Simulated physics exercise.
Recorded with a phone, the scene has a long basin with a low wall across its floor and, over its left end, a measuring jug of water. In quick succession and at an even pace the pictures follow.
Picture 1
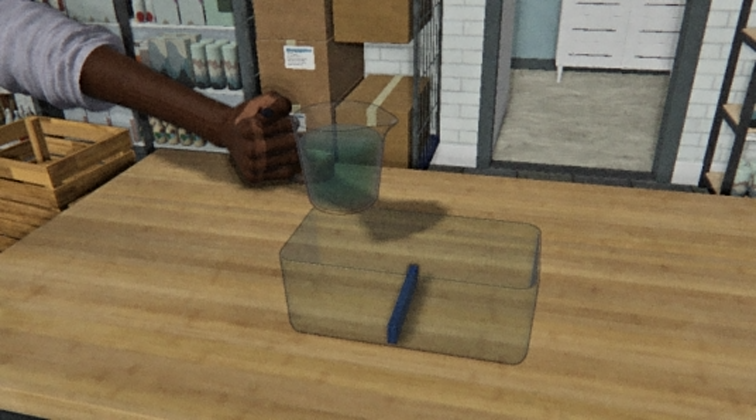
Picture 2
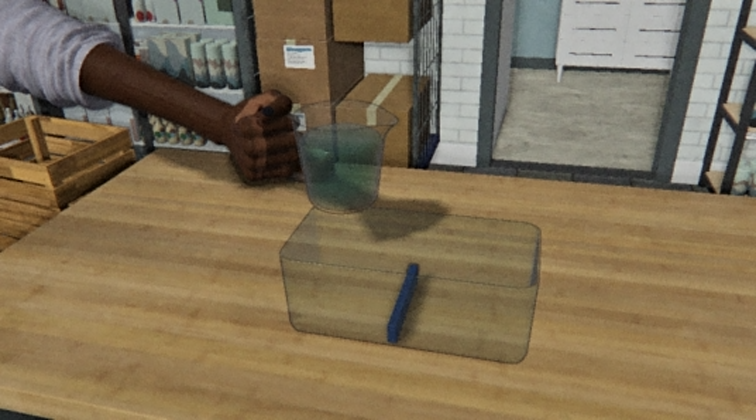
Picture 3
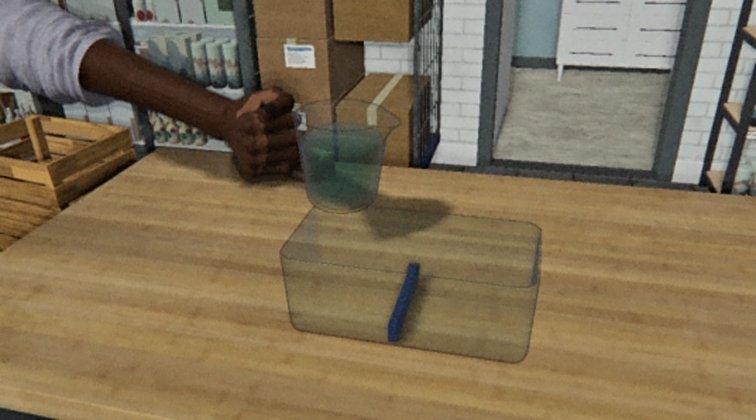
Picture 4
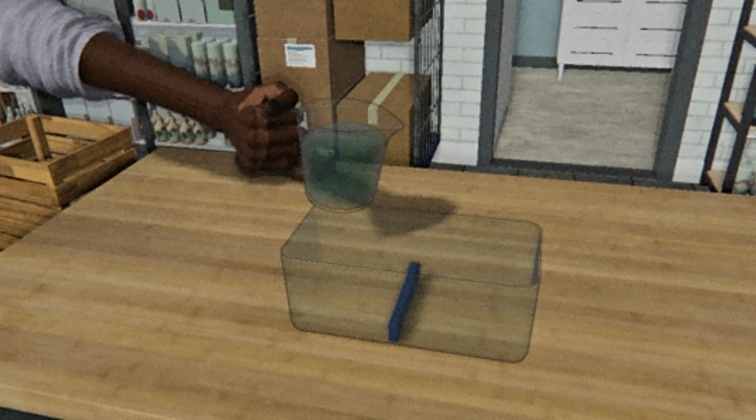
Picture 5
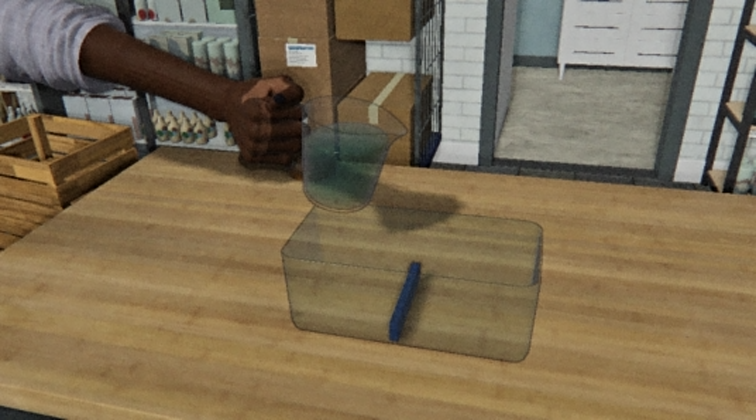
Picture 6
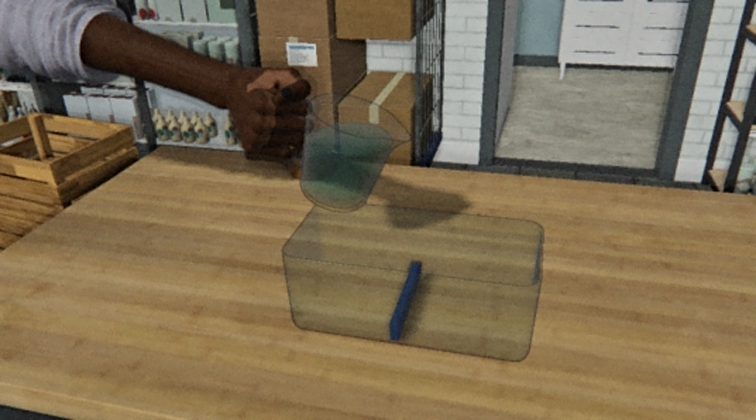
A dark-skinned hand, its arm in a pale grey sleeve, reaches in from the left and holds a clear jug of bluish-green liquid above a wooden counter in a storeroom, seen from slightly above. Below sits a long transparent basin with a low blue wall across its floor, with cardboard boxes, shelves and a wooden crate behind. The hand gradually tilts the jug rightward, while the view stays practically still.
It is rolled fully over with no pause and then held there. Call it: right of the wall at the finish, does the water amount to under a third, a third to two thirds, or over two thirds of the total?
Over two thirds of the total.
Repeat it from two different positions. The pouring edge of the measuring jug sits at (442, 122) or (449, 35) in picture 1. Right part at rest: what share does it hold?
Roughly 85 per cent, then roughly 50 per cent.
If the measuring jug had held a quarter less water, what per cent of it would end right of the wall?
85 per cent or so.
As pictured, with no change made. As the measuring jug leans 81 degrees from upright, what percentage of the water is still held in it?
About 65 per cent.
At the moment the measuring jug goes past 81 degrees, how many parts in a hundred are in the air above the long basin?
20 %.
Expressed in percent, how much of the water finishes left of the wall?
Around 15 %.
A moment on, the measuring jug is tipped on its side and 67 per cent is still to pour, 0 is left of the wall and 13 right of it.
Next, the measuring jug is tipped right over and 7 per cent is still to pour, 9 is left of the wall and 78 right of it.
Then the measuring jug is tipped right over and 0 per cent is still to pour, 13 is left of the wall and 86 right of it.
Later the measuring jug is tipped right over and 0 per cent is still to pour, 16 is left of the wall and 83 right of it.
Finally, 16 per cent lies left of the wall, 83 right of it and 1 outside.
